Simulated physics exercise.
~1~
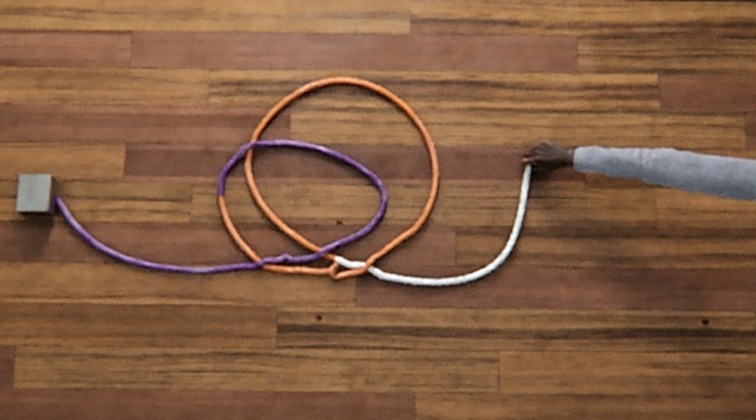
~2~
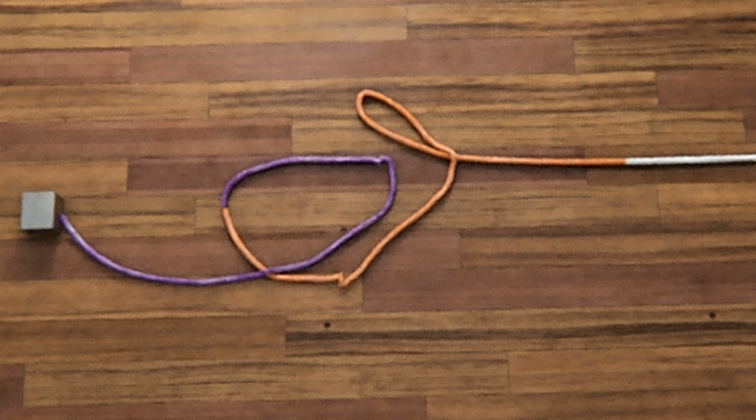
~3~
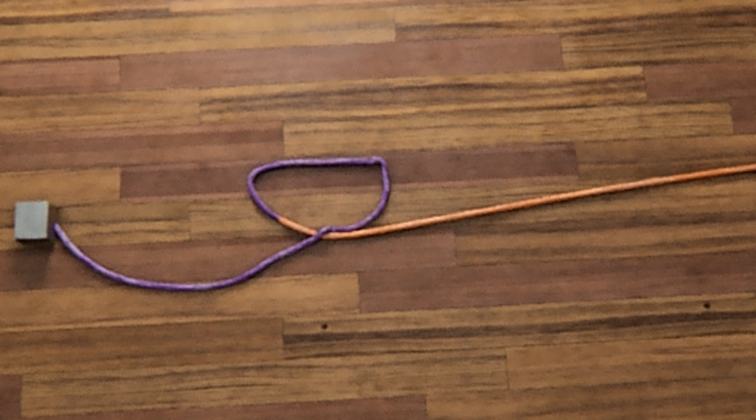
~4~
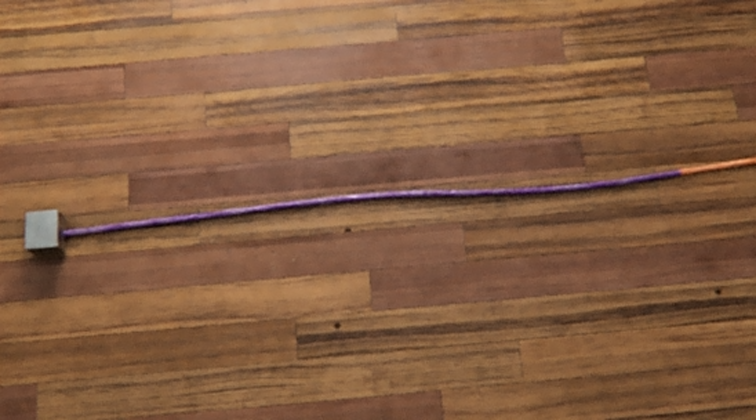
On a wooden plank floor, a rope of purple, orange and white lengths lies in overlapping loops, its purple end fixed to a small grey block at the left. A hand in a grey sleeve holds the white end and draws it to the right. The orange loops shrink, leaving a small narrow loop at the top beside a wider purple and orange one. The white part then passes out of view, and only one mostly purple loop remains. Finally that loop opens out too, and the rope stretches nearly straight from the block, with no knot showing.
